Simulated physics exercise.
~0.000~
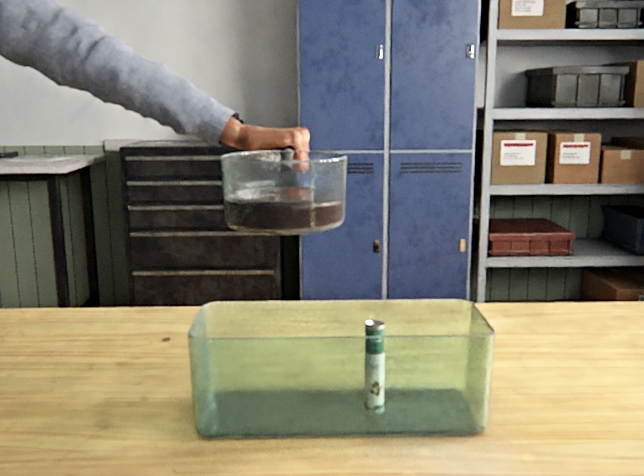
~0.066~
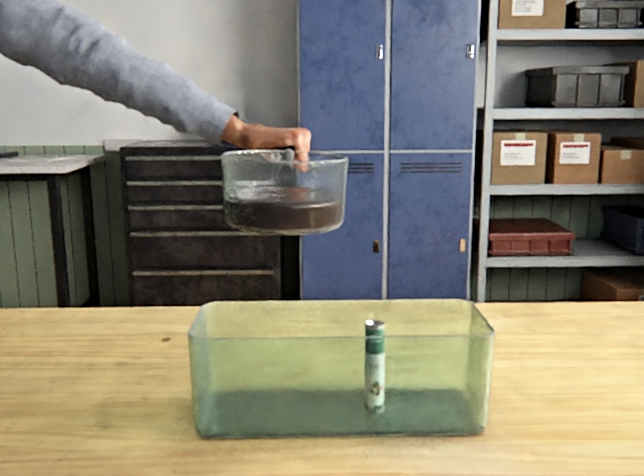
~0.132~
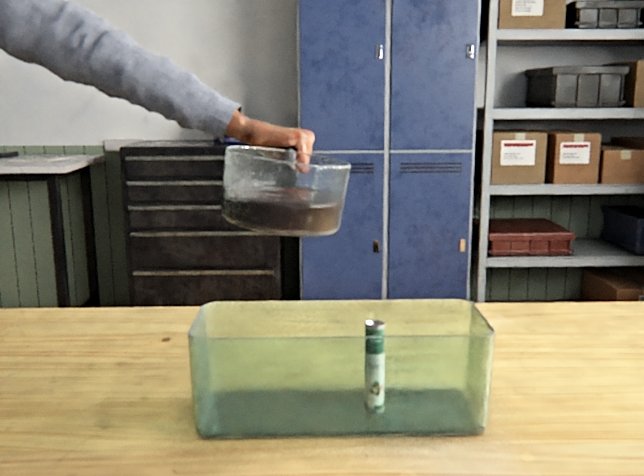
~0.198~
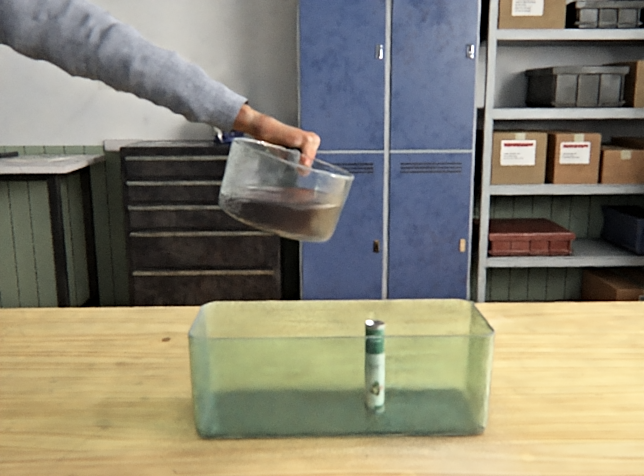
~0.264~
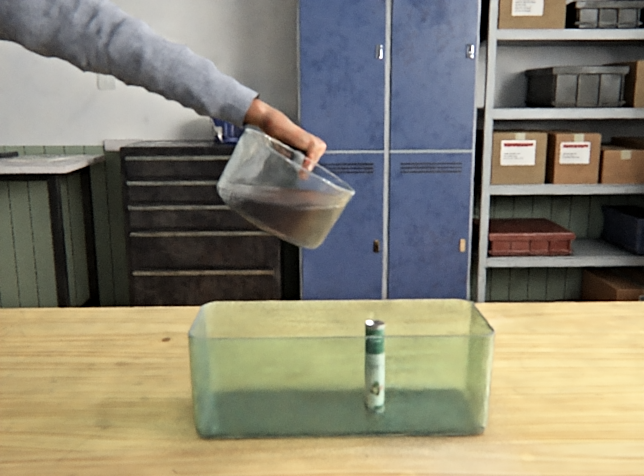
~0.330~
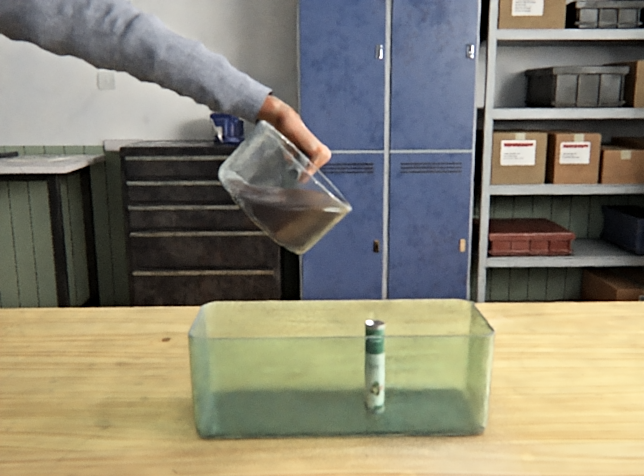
A hand tilts a clear pan of dark liquid rightward above a glass basin.
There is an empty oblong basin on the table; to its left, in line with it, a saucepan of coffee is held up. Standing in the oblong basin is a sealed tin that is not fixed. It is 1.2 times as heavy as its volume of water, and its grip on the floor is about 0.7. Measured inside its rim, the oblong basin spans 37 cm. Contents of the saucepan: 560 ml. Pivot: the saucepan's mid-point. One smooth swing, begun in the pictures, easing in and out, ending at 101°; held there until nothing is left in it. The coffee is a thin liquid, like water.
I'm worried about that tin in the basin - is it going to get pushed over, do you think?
Yes, it tips over.
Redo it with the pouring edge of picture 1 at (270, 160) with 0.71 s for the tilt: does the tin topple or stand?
It does not tip.
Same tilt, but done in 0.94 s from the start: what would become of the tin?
Outcome - the tin comes down.
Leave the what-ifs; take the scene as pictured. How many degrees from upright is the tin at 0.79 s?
0°.
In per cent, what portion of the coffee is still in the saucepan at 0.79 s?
12 %.
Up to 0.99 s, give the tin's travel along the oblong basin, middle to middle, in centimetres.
The tin is about 2 cm from where it started.
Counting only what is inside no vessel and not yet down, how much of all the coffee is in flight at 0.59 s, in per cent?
Around 42 in a hundred.
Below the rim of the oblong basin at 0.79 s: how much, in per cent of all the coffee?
Roughly 74 percent of it.
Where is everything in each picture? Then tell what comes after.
The first frame shows tilt 0°; pouring edge (345, 157); surface from (227, 195) to (343, 194); the oblong basin's rim runs from (196, 321) to (483, 318); the tin's top is at (375, 327).
The second frame shows tilt 2°; pouring edge (347, 160); surface from (227, 195) to (342, 195).
The third frame shows tilt 8°; pouring edge (349, 167); surface from (226, 194) to (341, 196).
The fourth frame shows tilt 18°; pouring edge (352, 178); surface from (223, 191) to (342, 197).
The fifth frame shows tilt 31°; pouring edge (353, 193); surface from (220, 185) to (344, 198).
The sixth frame shows tilt 45°; pouring edge (349, 209); surface from (229, 181) to (349, 200).
Then, 0.59 s in, the tilt is 94° and 37 per cent is still to pour; the tin stands where it began.
Then, 0.79 s in, the tilt is 101° and 13 per cent is still to pour; the tin stands where it began.
Then, 0.99 s in, the tilt is 101° and 2 per cent is still to pour; the tin leans 15°.
Then, 1.21 s in, the tilt is 101° and 0 per cent is still to pour; the tin lies on its side.
Finally, the tin lies on its side.
